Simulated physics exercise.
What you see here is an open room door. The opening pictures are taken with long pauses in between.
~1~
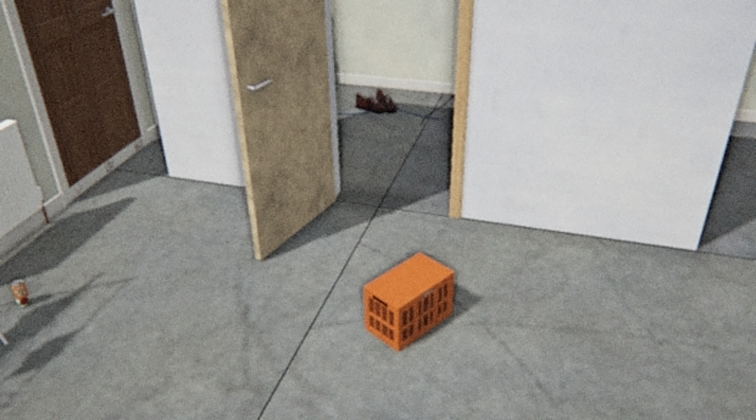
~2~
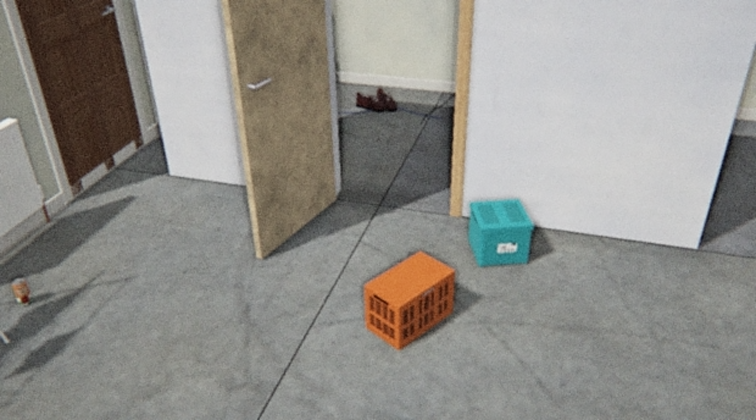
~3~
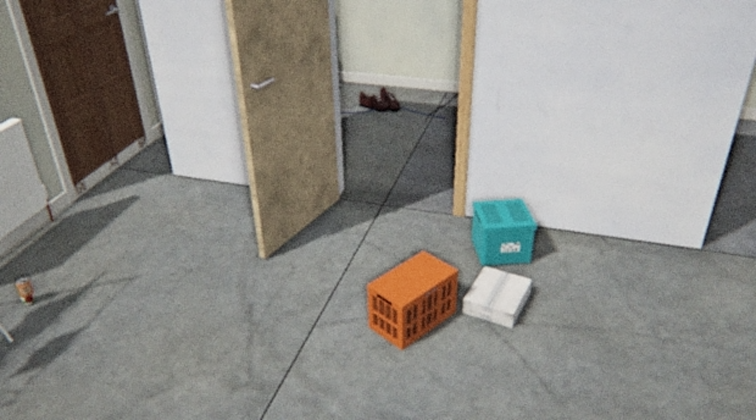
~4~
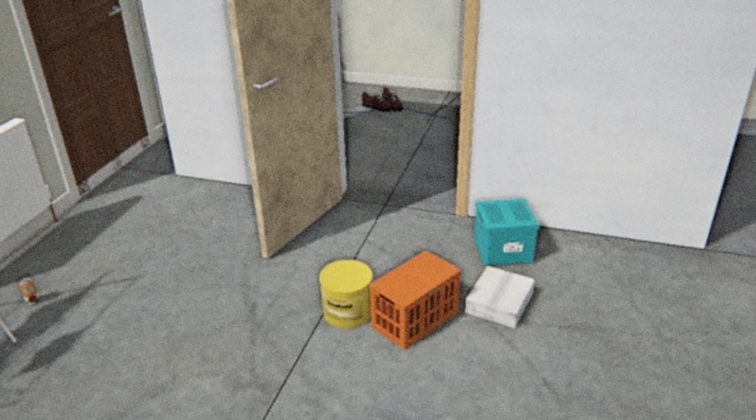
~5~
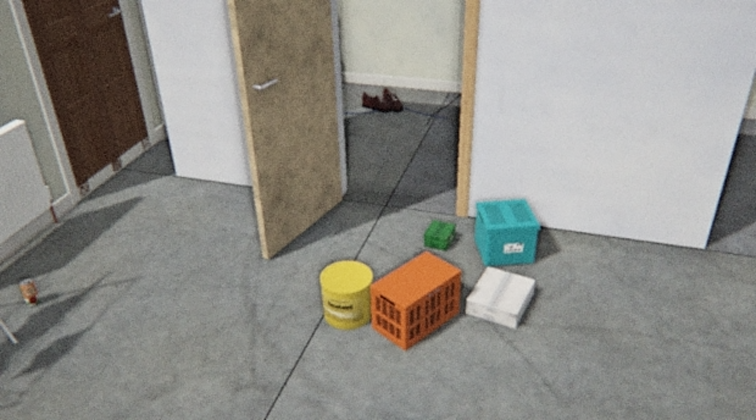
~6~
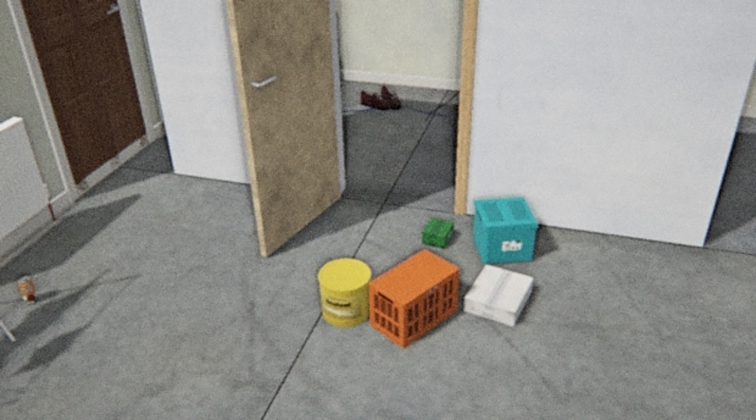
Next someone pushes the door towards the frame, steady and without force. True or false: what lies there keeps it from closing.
False.
Then, 0.80 s later than the last frame, open by 72°.
Then, 1.50 s later than the last frame, open by 25°; green box moved a little near (449, 229).
Then, 1.70 s later than the last frame, open by 12°; green box moved about its own width near (465, 222).
When it is over, open by 0°; moved from the start, green box; the other 4 as before. End places, in pixels of the last picture, green box near (470, 220).
